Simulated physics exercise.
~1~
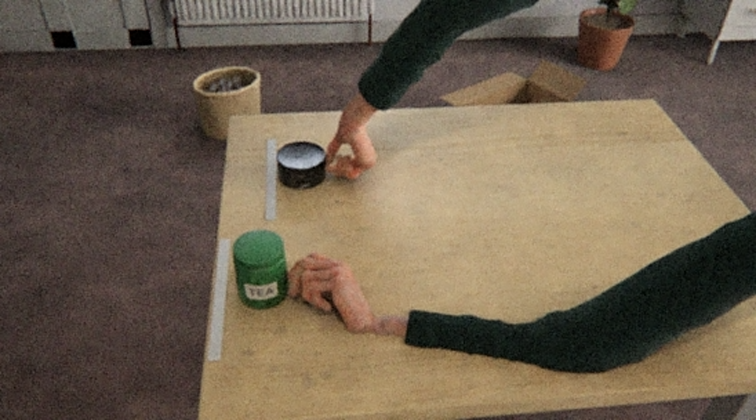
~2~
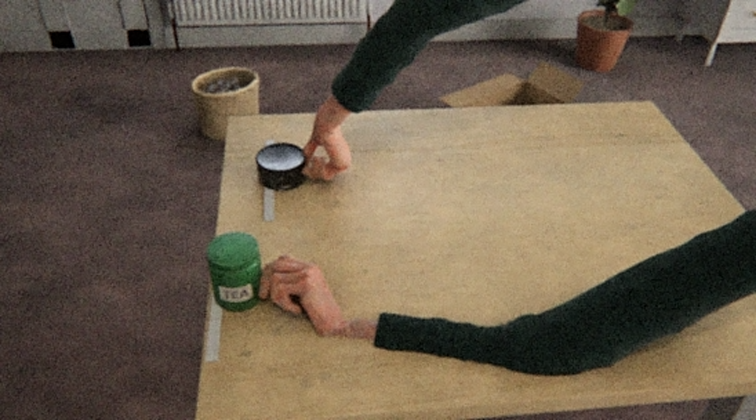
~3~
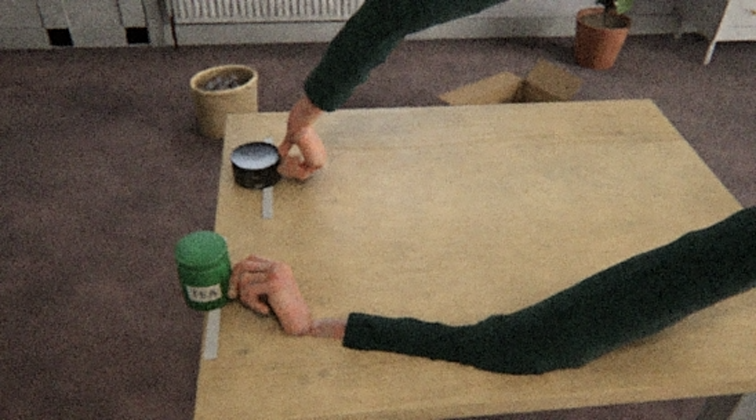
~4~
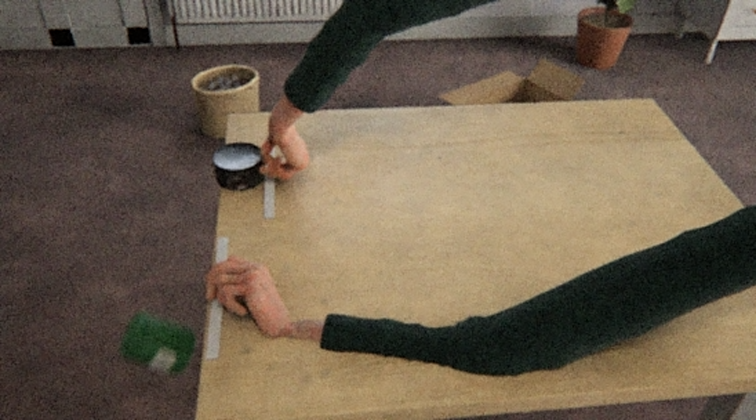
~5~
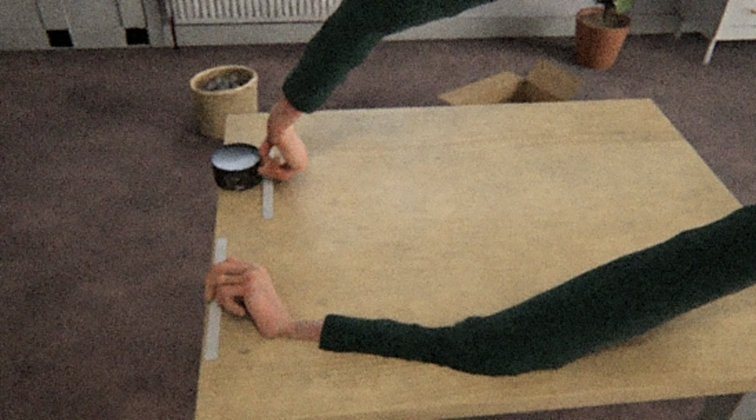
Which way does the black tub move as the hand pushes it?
The black tub moves to the left, towards the end of the table.
On a wooden table in a carpeted room, two hands pushed a black tub and a green tea jar left towards the table's end. The jar tipped off and dropped out of sight, while the tub stayed on near the edge.
